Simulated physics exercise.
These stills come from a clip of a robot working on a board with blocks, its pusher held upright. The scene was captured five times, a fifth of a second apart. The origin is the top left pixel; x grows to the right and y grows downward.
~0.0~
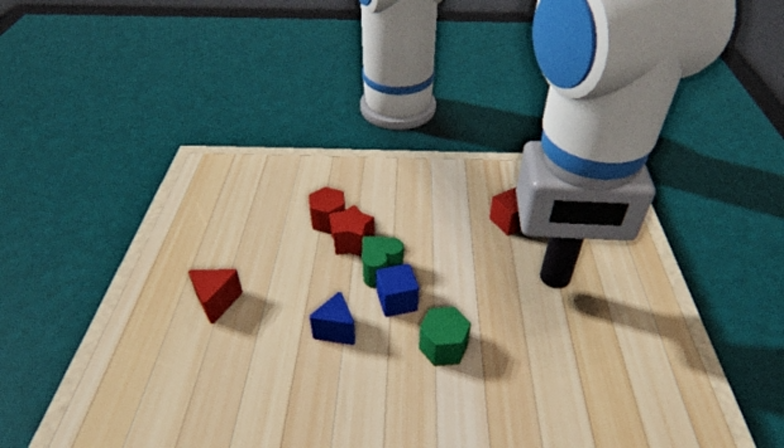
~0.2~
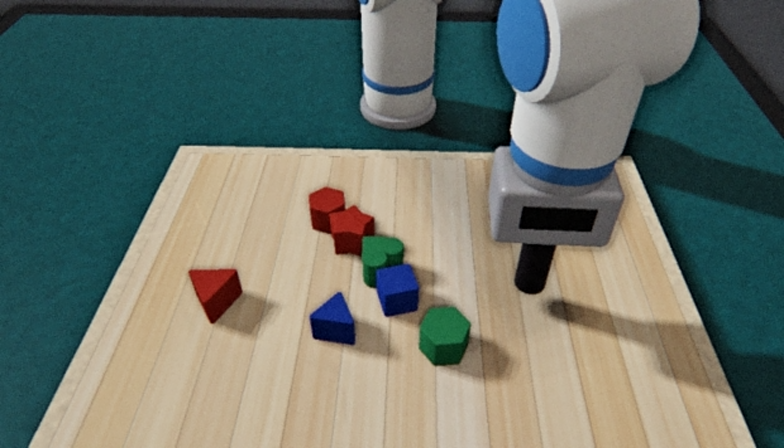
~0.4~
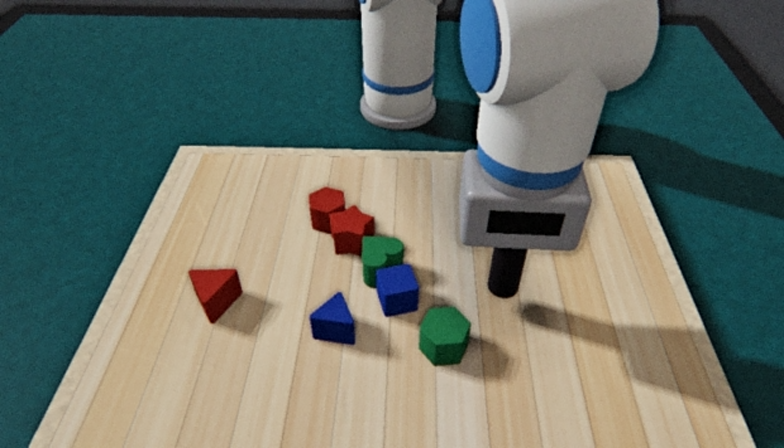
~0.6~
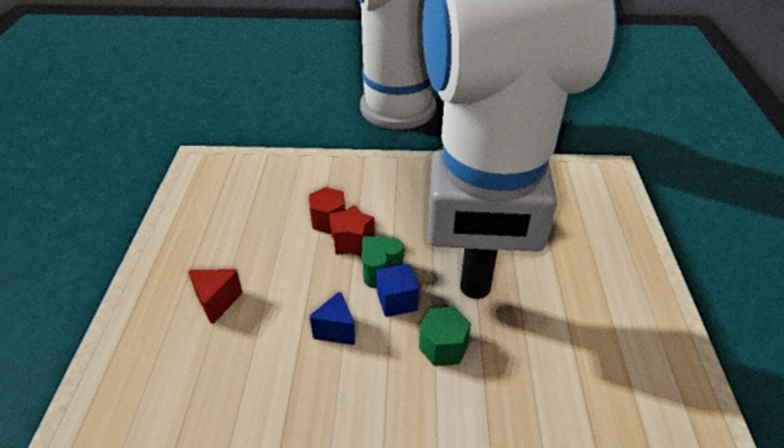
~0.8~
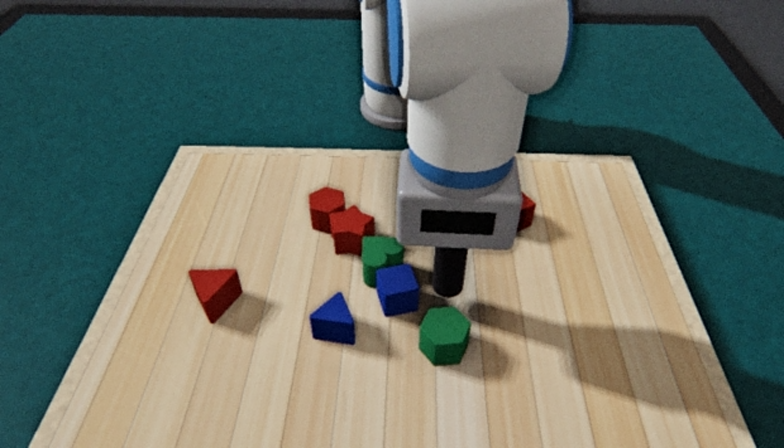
The footage shows a robot arm with a dark pusher moving steadily left across a wooden board toward a cluster of red, green and blue blocks, while the blocks stay where they are.
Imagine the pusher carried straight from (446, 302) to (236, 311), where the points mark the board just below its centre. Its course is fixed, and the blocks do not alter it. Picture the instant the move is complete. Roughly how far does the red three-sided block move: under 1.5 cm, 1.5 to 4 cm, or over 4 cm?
The red three-sided block moves under 1.5 cm.
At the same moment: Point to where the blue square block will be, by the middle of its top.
The spot you're after is about (255, 262) in the image.
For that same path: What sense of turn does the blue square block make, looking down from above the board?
From above, it looks like the blue square block goes clockwise.
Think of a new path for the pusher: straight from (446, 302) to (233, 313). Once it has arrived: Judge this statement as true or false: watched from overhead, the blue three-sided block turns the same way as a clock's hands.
That statement is not accurate.
On the path given first. One third of the way, pusher (375, 288); blue square block (342, 277), turned 25° clockwise.
Two thirds of the way, pusher (302, 292); blue three-sided block (323, 312), turned 60° anticlockwise; blue square block (276, 270), turned 70° clockwise.
At the end, pusher (231, 295); red three-sided block (203, 279); blue three-sided block (323, 312), turned 60° anticlockwise; green heart block unmoved; blue square block (255, 262), turned 100° clockwise.
